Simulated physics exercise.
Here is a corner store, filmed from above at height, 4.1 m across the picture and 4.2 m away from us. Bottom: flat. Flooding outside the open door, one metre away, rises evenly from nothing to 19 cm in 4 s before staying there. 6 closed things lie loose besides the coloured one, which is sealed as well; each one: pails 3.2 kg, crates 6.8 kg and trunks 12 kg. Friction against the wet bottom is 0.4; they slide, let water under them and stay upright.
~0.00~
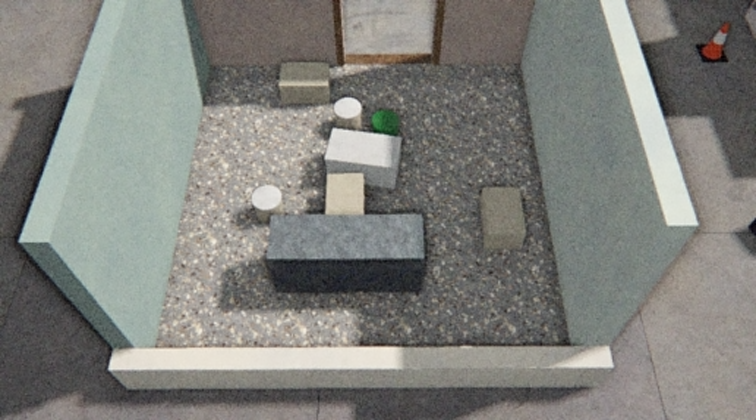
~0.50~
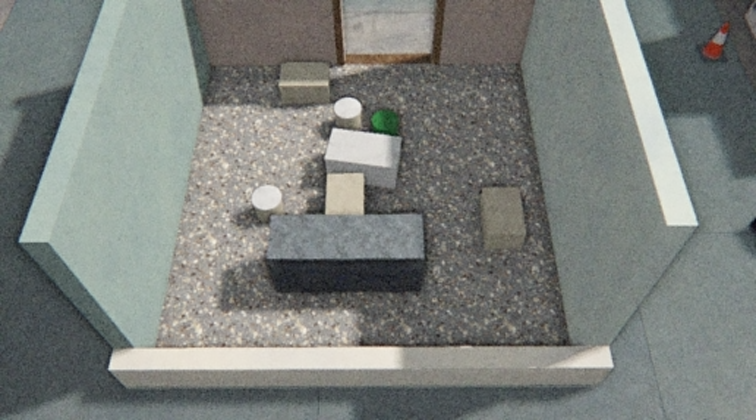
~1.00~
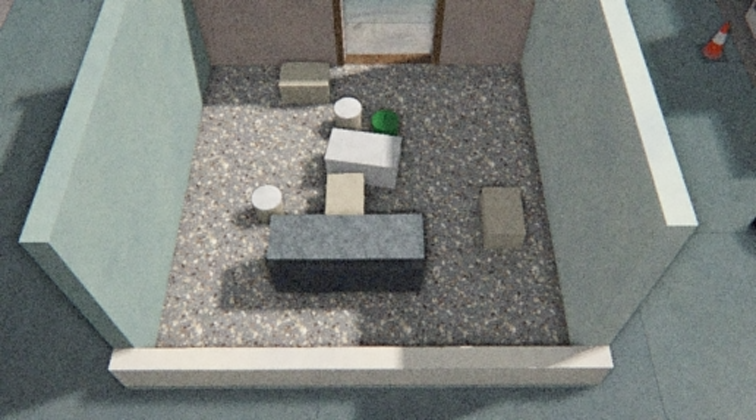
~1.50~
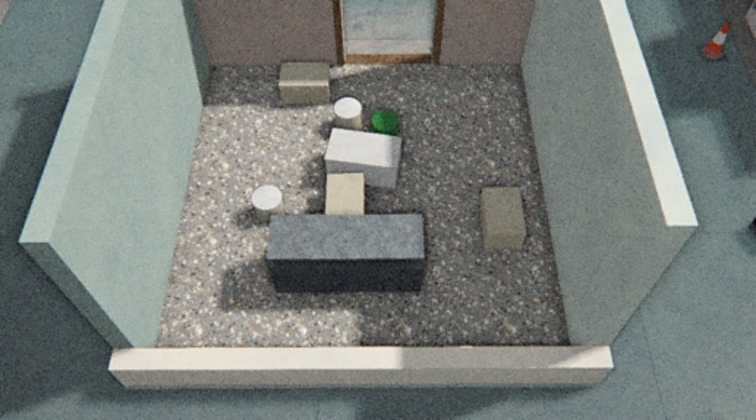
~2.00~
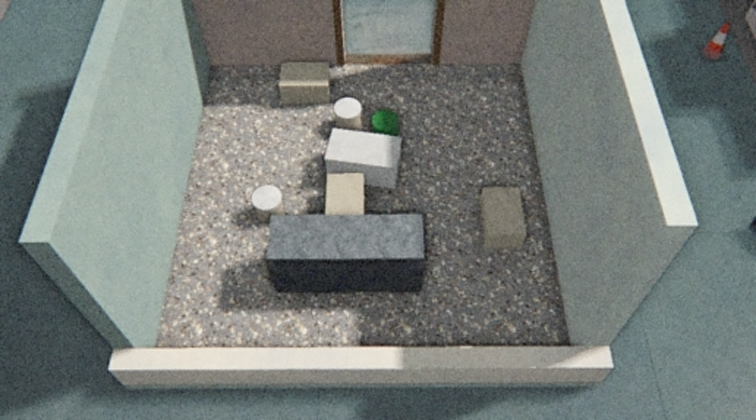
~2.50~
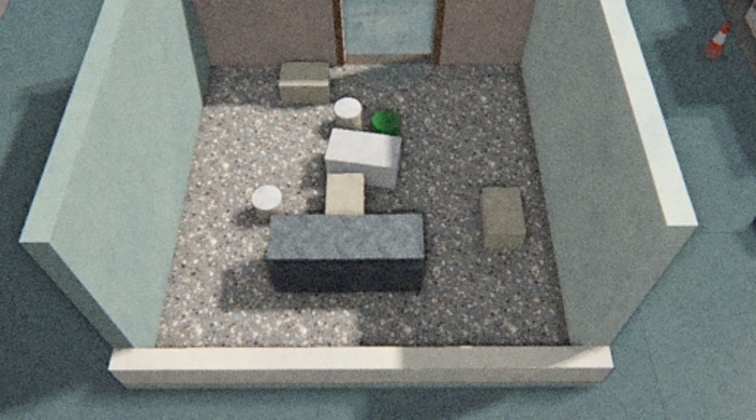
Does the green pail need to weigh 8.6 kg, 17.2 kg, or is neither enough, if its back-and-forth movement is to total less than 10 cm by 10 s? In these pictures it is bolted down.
It takes 17.2 kg.
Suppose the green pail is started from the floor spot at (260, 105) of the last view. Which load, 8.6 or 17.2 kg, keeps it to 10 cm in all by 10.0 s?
Short answer: Any load.
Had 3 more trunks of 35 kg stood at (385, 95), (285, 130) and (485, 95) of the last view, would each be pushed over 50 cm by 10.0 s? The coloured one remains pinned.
In that order: Under, under, over.
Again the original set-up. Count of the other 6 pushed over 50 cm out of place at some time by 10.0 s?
By my tally, 3.
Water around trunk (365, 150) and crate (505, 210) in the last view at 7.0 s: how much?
Depths: Near 4 cm, then near 6 cm.
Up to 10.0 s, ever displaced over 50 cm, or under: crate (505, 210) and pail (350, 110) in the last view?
Exceeds it; exceeds it.
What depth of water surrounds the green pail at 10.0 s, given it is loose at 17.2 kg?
Something like 7 centimetres.
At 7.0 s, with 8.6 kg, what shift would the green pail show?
I'd put it at about 50 cm.
After 3.5 s the green pail would be 0 cm from its start with 8.6 kg and 0 cm from its start with 17.2 kg; 4 cm of water round it then.
After 4.5 s the green pail would be 9 cm from its start with 8.6 kg and 0 cm from its start with 17.2 kg; 7 cm of water round it then.
After 7.0 s the green pail would be 52 cm from its start with 8.6 kg and 0 cm from its start with 17.2 kg; 7 cm of water round it then.
After 10.0 s the green pail would be 114 cm from its start with 8.6 kg and 0 cm from its start with 17.2 kg; 7 cm of water round it then.
